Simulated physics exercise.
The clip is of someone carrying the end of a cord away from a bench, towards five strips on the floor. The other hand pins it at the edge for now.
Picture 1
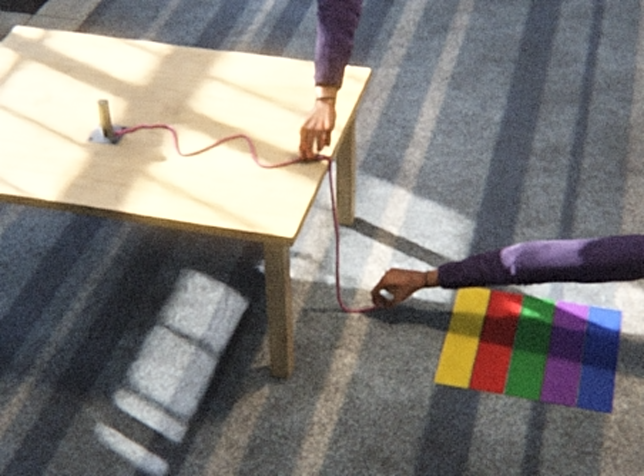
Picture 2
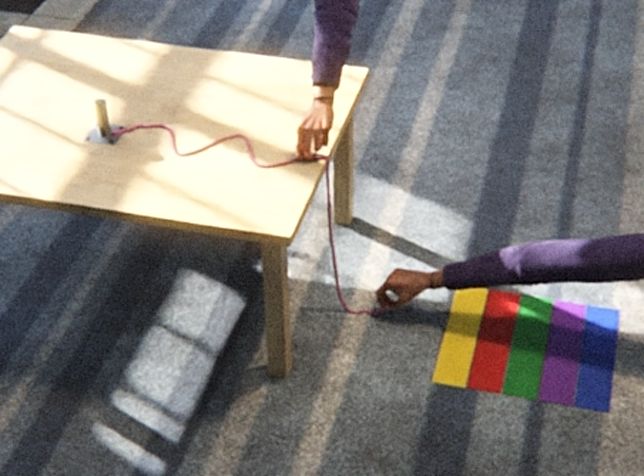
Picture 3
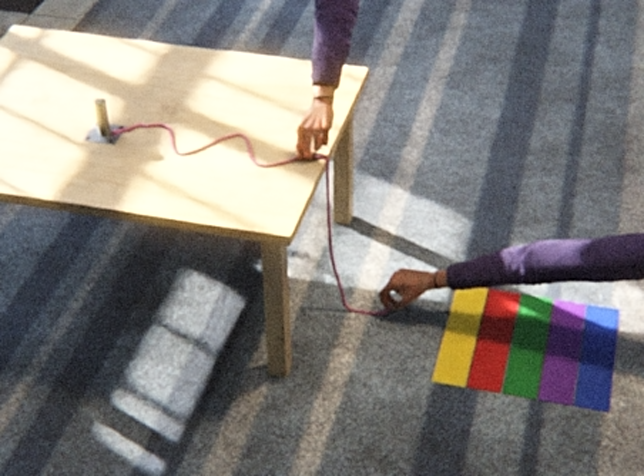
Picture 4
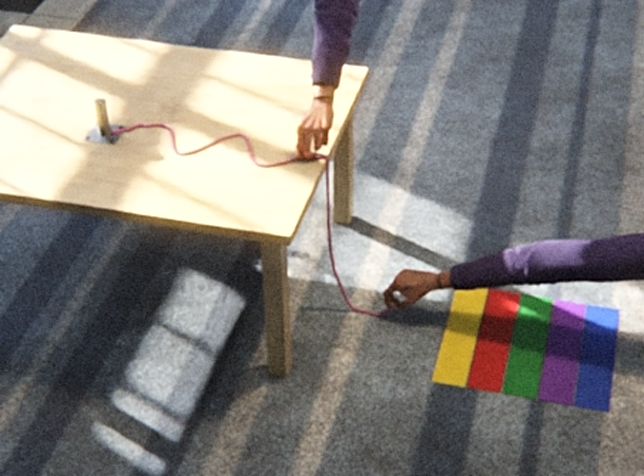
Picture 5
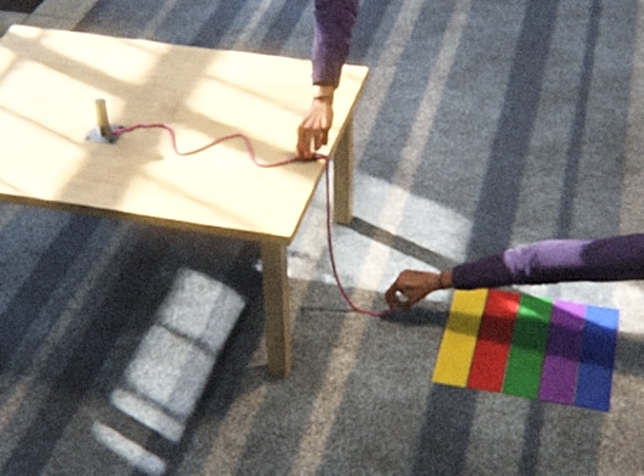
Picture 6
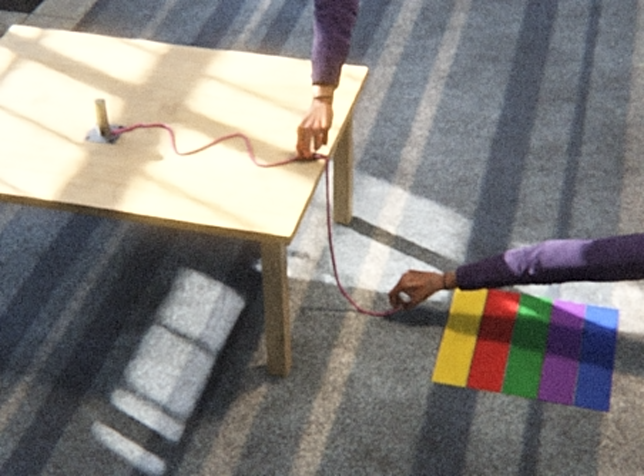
The loose end of a dark red cord, held low by one hand, moves slightly to the right, toward the yellow edge of five coloured strips on the floor. Meanwhile the other hand keeps the cord pinned at the table's edge, and the wavy stretch across the tabletop barely changes.
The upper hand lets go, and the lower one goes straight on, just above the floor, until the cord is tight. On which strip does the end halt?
The end stops over the blue strip.
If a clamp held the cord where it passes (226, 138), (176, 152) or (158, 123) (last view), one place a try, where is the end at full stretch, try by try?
The places are (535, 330), (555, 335) and (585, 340).
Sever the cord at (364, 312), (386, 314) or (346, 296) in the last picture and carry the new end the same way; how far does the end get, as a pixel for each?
The places are (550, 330), (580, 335) and (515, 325).
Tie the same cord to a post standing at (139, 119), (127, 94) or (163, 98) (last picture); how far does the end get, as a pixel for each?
In that order: (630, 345), (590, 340) and (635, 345).
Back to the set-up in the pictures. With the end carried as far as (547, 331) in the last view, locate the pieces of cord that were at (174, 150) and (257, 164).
At (213, 146), then (333, 181).
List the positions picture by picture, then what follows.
End (382, 305); yellow (456, 367); red (490, 373); green (525, 379); purple (561, 385); blue (597, 391), in the first picture.
End (387, 306); cord through (150, 127) (194, 152) (250, 152) (313, 158) (330, 221) (338, 289), in the second picture.
End (390, 306), in the third picture.
End (394, 306); cord through (150, 126) (194, 151) (250, 151) (313, 157) (328, 221) (342, 287), in the fourth picture.
End (396, 307), in the fifth picture.
End (399, 307); cord through (150, 126) (194, 151) (250, 151) (312, 157) (329, 221) (340, 288), in the sixth picture.
Soon after, end near (547, 331); over green.
Then, end near (583, 337); over blue.
At full stretch, end near (603, 340); over blue. It gets as far as the blue strip.
